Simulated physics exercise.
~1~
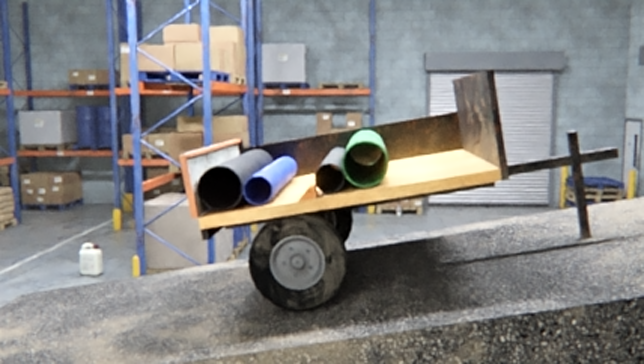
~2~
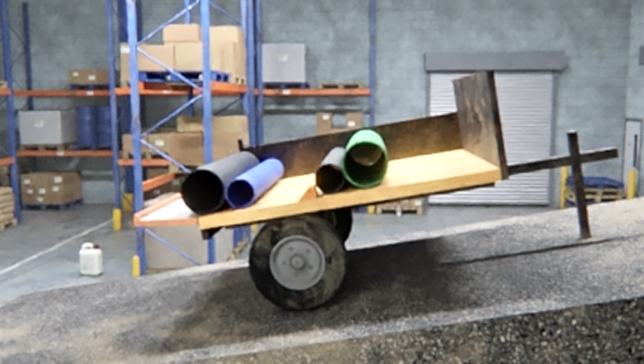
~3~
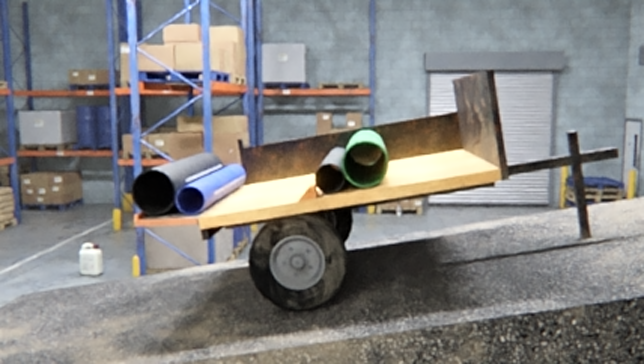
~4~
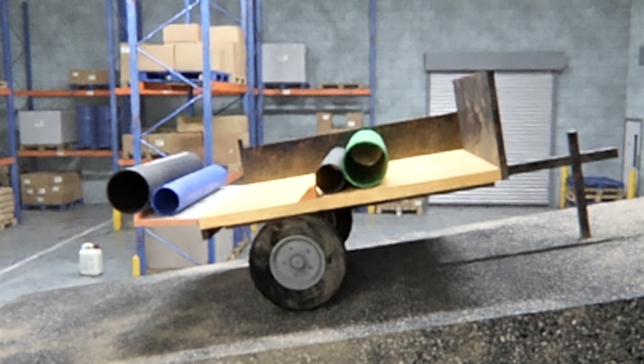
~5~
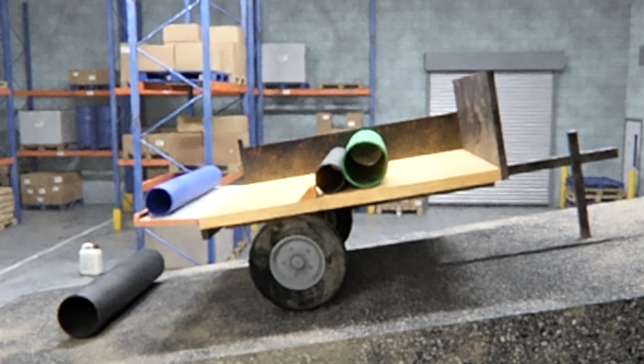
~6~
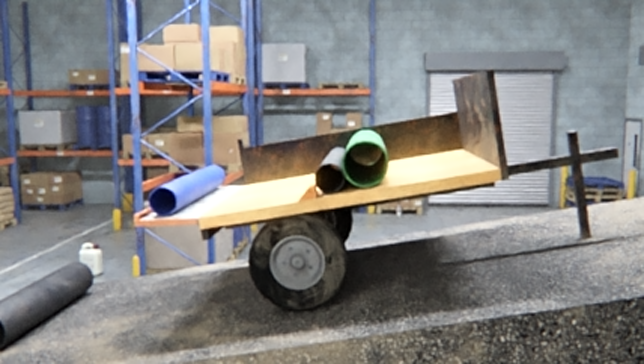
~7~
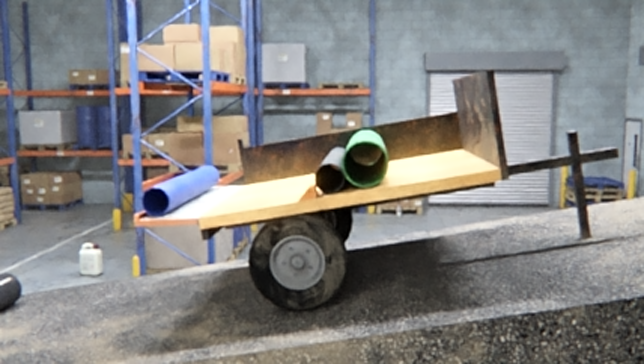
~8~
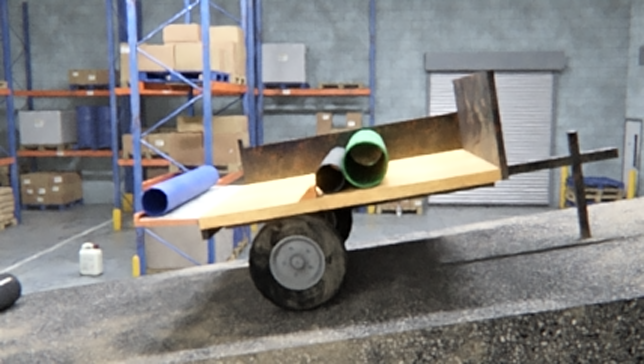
A wooden trailer with its near side open stands on a gravelly slope in a warehouse, seen from the side, its tail to the left and shelves of boxes behind. Black and blue pipes lie against the tailgate, while a green pipe and a darker one sit farther right on the bed. The tailgate swings down, and the black and blue pipes roll left onto it. The black pipe goes over the edge, drops to the ground and rolls away down the slope to the far left. The blue pipe stays on the lowered gate, and the green and dark pipes remain on the bed.
